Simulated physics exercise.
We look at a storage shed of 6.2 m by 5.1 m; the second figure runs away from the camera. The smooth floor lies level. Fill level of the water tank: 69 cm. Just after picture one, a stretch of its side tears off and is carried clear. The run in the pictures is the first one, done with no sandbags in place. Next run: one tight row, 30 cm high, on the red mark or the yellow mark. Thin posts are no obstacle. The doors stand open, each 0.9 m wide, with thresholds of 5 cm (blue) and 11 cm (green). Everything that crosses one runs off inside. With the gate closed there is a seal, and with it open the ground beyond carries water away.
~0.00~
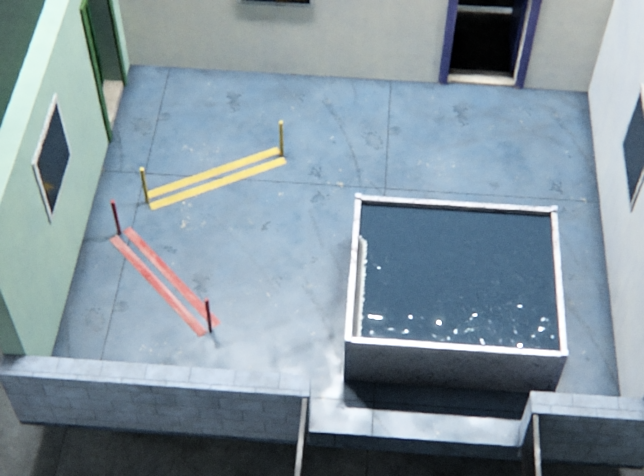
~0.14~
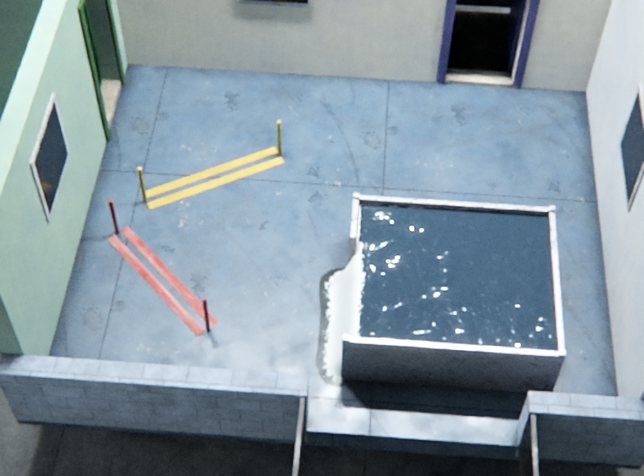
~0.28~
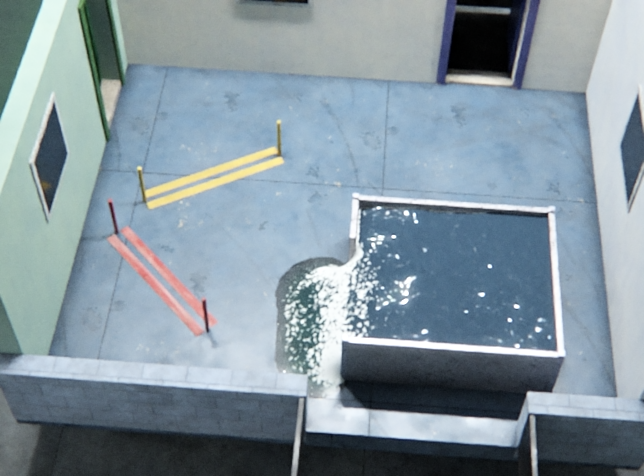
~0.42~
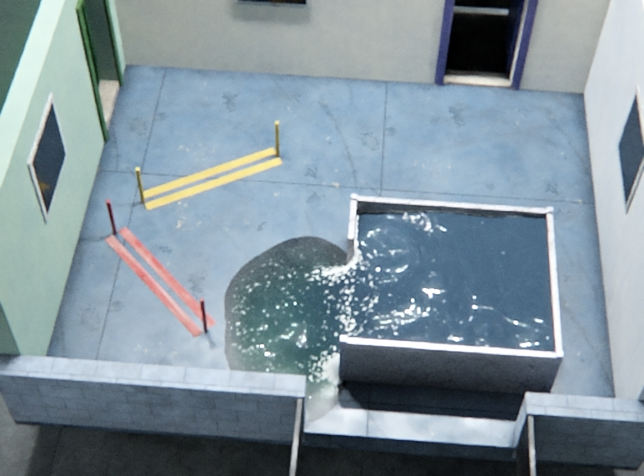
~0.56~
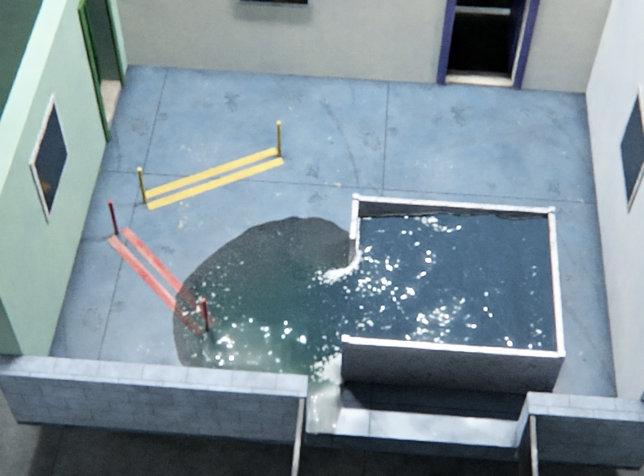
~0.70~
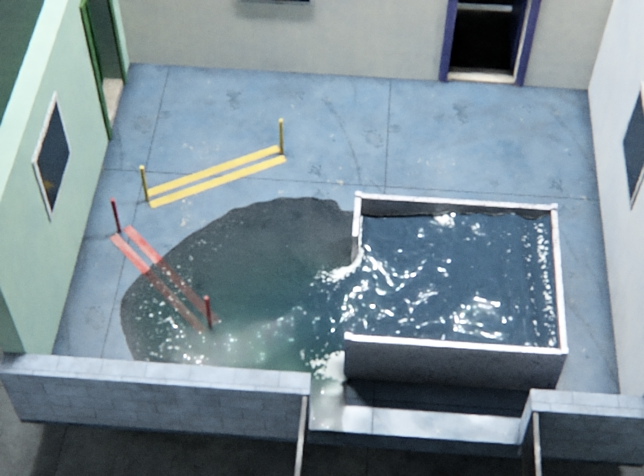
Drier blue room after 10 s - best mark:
Red.
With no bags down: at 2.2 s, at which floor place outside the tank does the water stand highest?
I'd point to somewhere near (63, 376).
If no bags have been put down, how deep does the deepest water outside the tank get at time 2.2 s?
48 cm.
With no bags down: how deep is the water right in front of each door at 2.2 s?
Reading (cm) - blue: 0; green: 7.
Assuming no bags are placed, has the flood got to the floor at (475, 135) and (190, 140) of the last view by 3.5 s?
First spot bone dry, second spot soaked.
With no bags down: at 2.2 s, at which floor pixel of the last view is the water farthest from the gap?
Near pixel (125, 83).
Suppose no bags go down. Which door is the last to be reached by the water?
Blue.
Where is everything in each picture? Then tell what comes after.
In the first frame, the water tank at (455, 276) is whole and still, 69 cm deep.
In the second frame, the front is at (337, 274), 0.7 m from the gap at (351, 314); 0.3 m2 of floor is under water; 69 cm left at the back of the water tank.
In the third frame, water pours out at (350, 315) and has run 0.9 m, to a hidden place; typically 11 cm deep outside, 69 cm at the water tank's back.
In the fourth frame, the front is at (233, 293), 1.4 m from the gap at (348, 317); 2.3 m2 of floor is under water; 69 cm left at the back of the water tank.
In the fifth frame, water pours out at (350, 317) and has run 1.9 m, to (180, 307); typically 7 cm deep outside, 67 cm at the water tank's back.
In the sixth frame, water pours out at (353, 314) and has run 2.5 m, to (130, 301); typically 6 cm deep outside, 60 cm at the water tank's back.
After 1.4 s water covers 35 % of the floor and is deepest (50 cm) near (43, 389) in the run without bags; in at the blue door, 0 L with no bags, 0 L with the row on red, 0 L on yellow.
After 2.2 s water covers 35 % of the floor and is deepest (48 cm) near (63, 376) in the run without bags; in at the blue door, 0 L with no bags, 0 L with the row on red, 0 L on yellow.
After 3.5 s water covers 45 % of the floor and is deepest (36 cm) near (130, 65) in the run without bags; in at the blue door, 0 L with no bags, 0 L with the row on red, 0 L on yellow.
After 6.0 s water covers 85 % of the floor and is deepest (21 cm) near (120, 103) in the run without bags; in at the blue door, 0 L with no bags, 0 L with the row on red, 0 L on yellow.
After 10.0 s water covers 100 % of the floor and is deepest (18 cm) near (619, 430) in the run without bags; in at the blue door, 7 L with no bags, 1 L with the row on red, 51 L on yellow.
